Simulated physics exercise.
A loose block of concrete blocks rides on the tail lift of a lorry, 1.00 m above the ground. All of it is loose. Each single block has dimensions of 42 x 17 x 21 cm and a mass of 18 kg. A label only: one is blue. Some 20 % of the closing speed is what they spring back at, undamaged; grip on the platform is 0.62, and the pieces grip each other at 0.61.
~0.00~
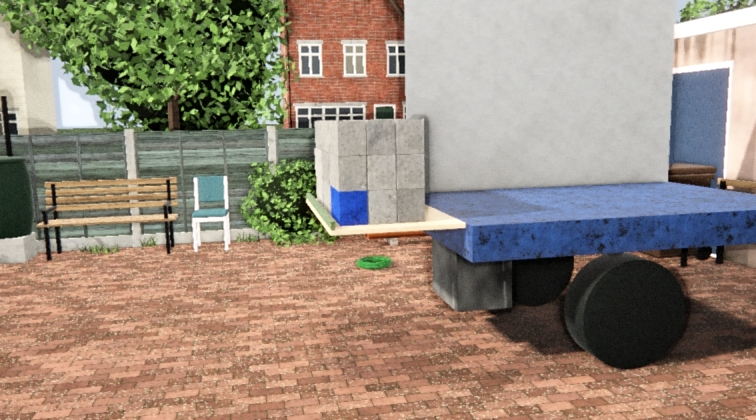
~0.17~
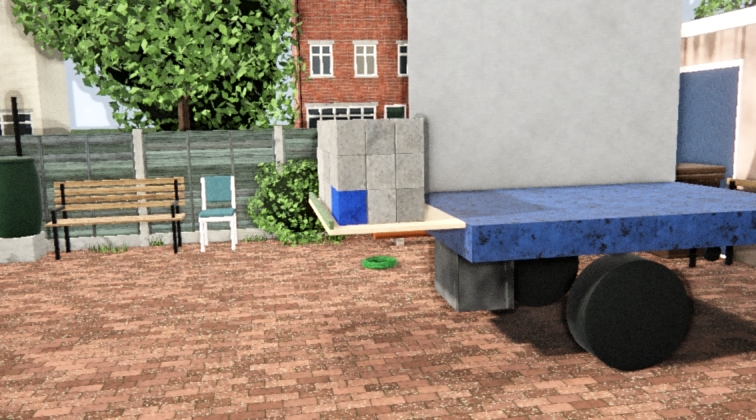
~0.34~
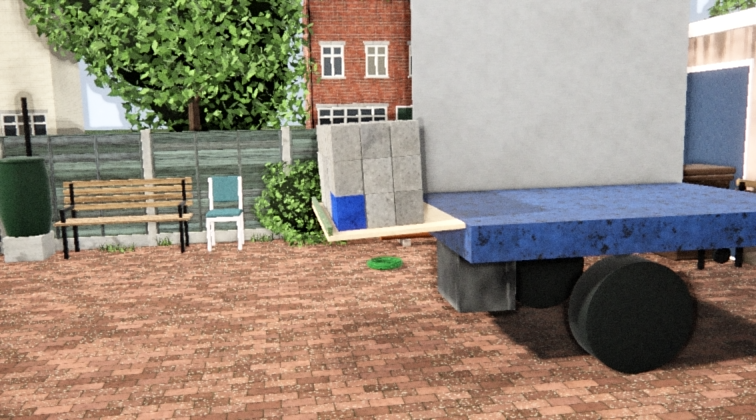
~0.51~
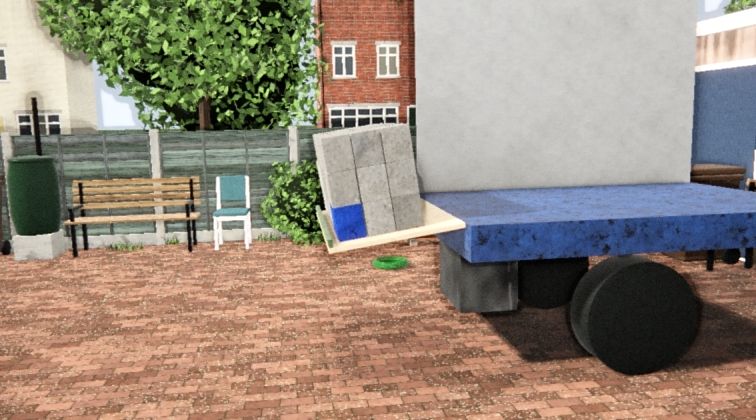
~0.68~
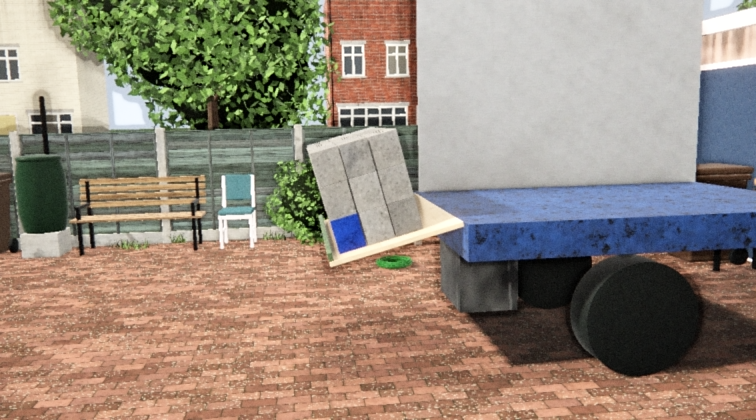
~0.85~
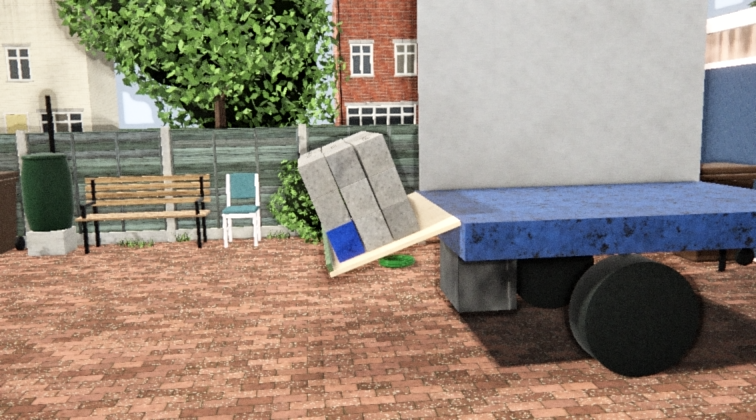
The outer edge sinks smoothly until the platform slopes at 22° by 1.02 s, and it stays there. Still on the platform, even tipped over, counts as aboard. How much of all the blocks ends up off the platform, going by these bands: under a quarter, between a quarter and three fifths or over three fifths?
More than three fifths.
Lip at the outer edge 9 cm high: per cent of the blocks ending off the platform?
40 per cent.
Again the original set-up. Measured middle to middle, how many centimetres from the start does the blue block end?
Blue - moved 100 cm.
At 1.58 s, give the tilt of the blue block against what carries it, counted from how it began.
Some 80°.
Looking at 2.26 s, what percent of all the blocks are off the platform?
75 %.
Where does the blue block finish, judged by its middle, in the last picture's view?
I'd point at about (320, 361).
Around 1.14 s, slope 22°; 4 of the 27 blocks off the platform; blue block tipped 23°.
Around 1.58 s, slope 22°; 13 of the 27 blocks off the platform; blue block on its side.
Around 2.26 s, slope 22°; 20 of the 27 blocks off the platform; blue block upside down.
Finally (3.1 s), slope 22°; 21 of the 27 blocks off the platform; blue block upside down. That is 78 per cent. Seen by the last camera, middles, blue block near (320, 361).
